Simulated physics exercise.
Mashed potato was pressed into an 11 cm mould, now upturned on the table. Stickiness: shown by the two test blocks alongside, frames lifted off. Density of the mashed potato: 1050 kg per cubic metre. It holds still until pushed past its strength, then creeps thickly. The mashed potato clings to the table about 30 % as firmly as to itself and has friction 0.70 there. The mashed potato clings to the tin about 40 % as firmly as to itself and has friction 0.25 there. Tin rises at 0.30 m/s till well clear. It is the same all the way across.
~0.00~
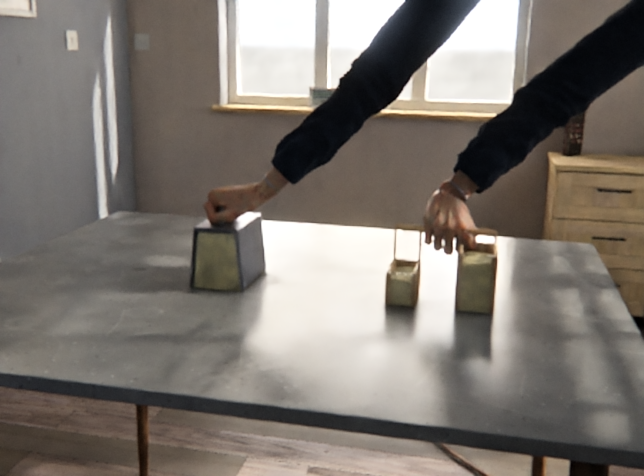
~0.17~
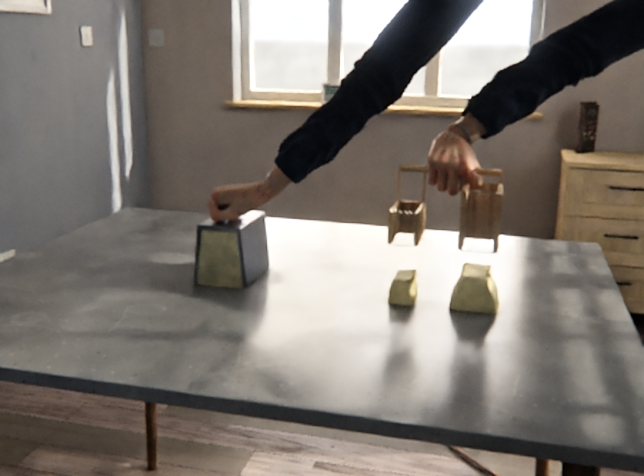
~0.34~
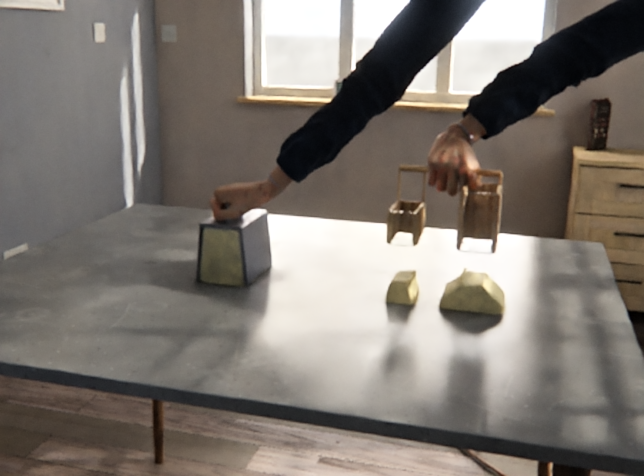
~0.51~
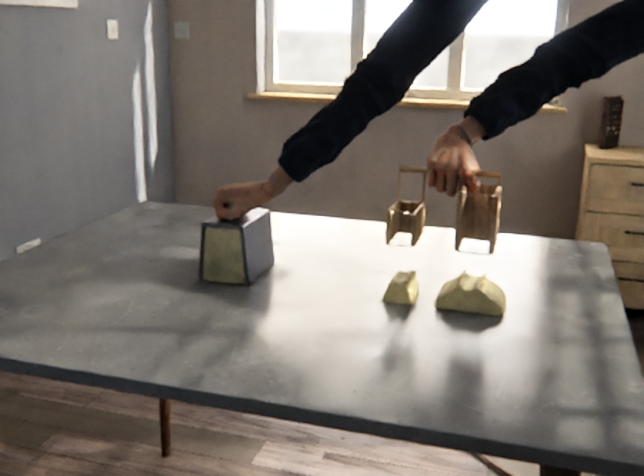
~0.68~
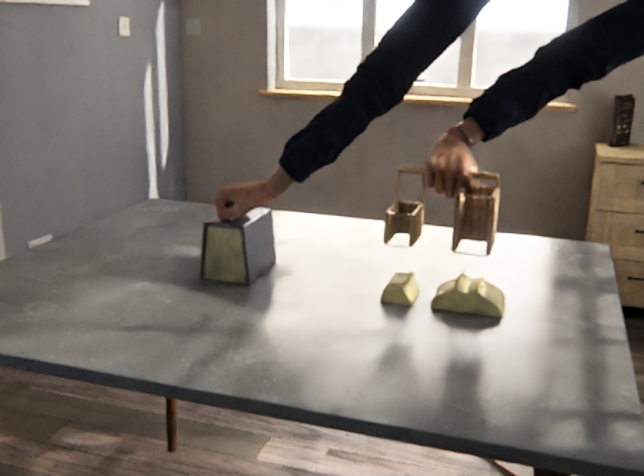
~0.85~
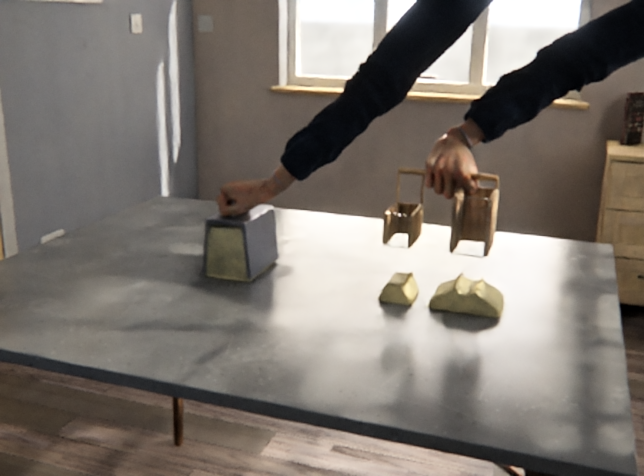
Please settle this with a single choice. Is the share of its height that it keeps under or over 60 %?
The share of its height that it keeps comes out under.
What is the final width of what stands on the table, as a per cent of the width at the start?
250 %.
By 1.10 s, the tin is up by 7.5 cm.
By 1.39 s, the tin is up by 16 cm; what stands on the table is 50 % of the tin's depth.
By 1.68 s, the tin is up by 23 cm; what stands on the table is 46 % of the tin's depth.
By 1.97 s, the tin is up by 23 cm; what stands on the table is 43 % of the tin's depth.
By 2.40 s, at the end, the tin is up by 23 cm; what stands on the table is 42 % of the tin's depth.
